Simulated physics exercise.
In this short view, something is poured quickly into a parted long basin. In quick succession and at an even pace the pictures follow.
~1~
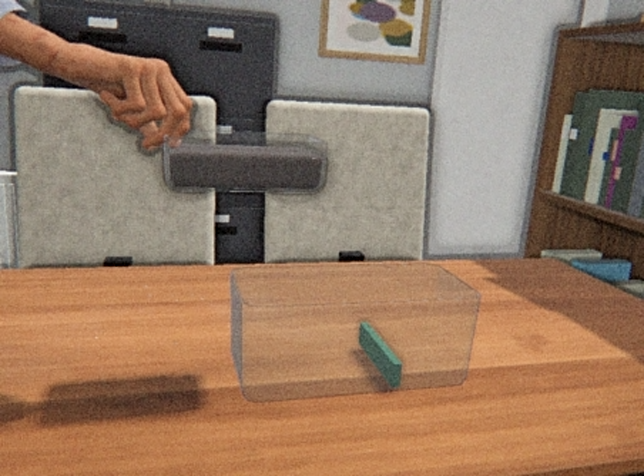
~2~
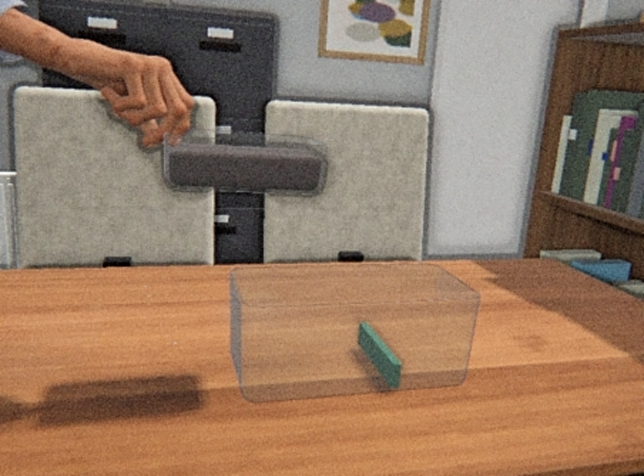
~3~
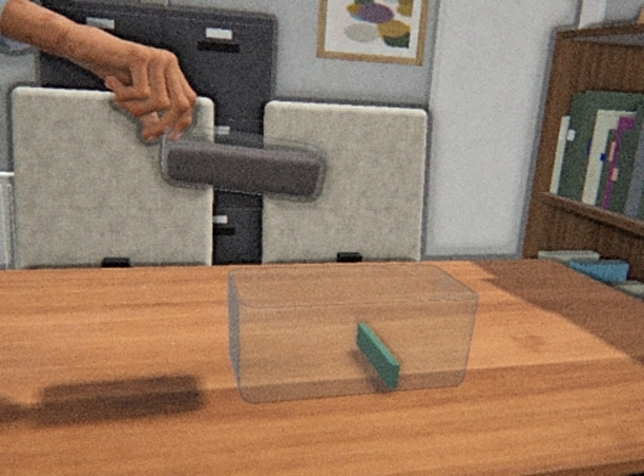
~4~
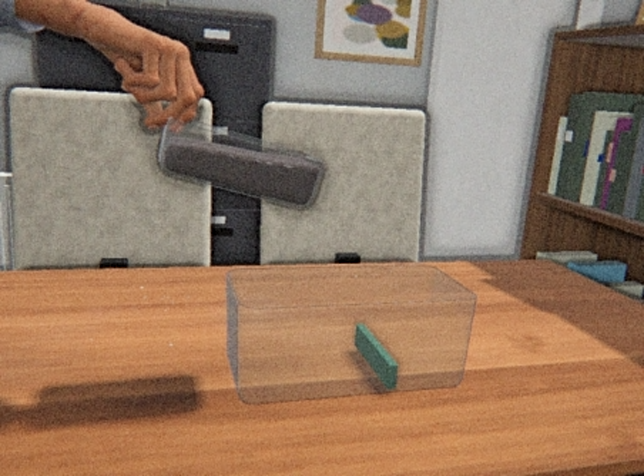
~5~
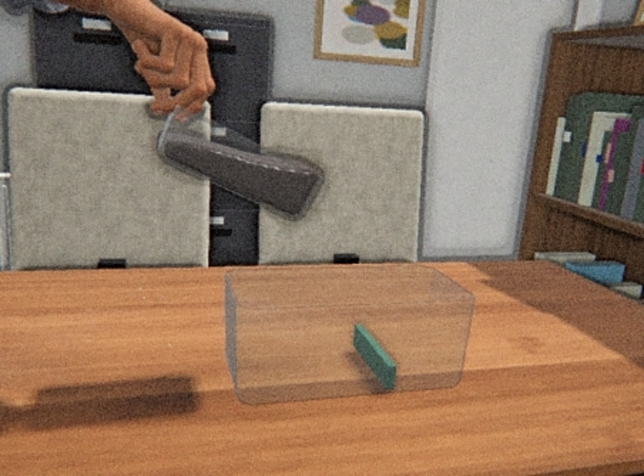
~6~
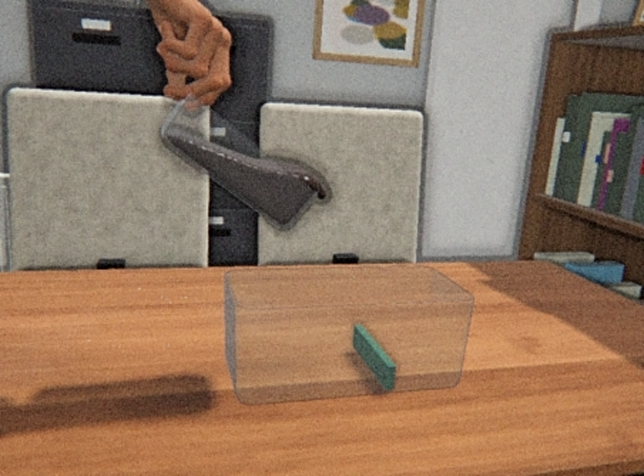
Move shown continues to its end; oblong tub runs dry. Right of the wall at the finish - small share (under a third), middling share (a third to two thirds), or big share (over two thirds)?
Small.
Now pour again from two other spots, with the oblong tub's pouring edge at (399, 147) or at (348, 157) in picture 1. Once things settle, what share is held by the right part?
Close to 55 % for the first start and close to 30 % for the second.
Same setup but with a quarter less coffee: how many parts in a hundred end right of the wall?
I'd put it at some 10 %.
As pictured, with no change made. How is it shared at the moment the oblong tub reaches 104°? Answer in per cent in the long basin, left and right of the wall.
70 % left, 0 % right.
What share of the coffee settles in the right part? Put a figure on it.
I'd put it at about 15 per cent.
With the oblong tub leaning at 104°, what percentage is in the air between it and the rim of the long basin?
Around 25 %.
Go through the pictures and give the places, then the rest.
In the first picture, it leans 0°; its right rim is at (318, 141); the coffee meets the walls at (168, 148) and (314, 154); the long basin's rim runs from (237, 287) to (459, 281); the wall's top is at (380, 343).
In the second picture, it leans 2°; its right rim is at (318, 143); the coffee meets the walls at (167, 148) and (313, 155).
In the third picture, it leans 6°; its right rim is at (317, 150); the coffee meets the walls at (167, 145) and (312, 158).
In the fourth picture, it leans 14°; its right rim is at (316, 161); the coffee meets the walls at (165, 142) and (311, 163).
In the fifth picture, it leans 24°; its right rim is at (313, 174); the coffee meets the walls at (164, 138) and (305, 166); 1 per cent is over the edge.
In the sixth picture, it leans 36°; its right rim is at (307, 189); the coffee meets the walls at (165, 131) and (291, 168); 9 per cent is over the edge.
A moment on, the oblong tub is tipped right over and 3 per cent is still to pour, 70 is left of the wall and 1 right of it.
Next, the oblong tub is tipped right over and 0 per cent is still to pour, 77 is left of the wall and 12 right of it.
Then the oblong tub is tipped right over and 0 per cent is still to pour, 76 is left of the wall and 17 right of it.
Later the oblong tub is tipped right over and 0 per cent is still to pour, 76 is left of the wall and 17 right of it.
In the end 76 per cent lies left of the wall, 16 right of it and 7 outside.
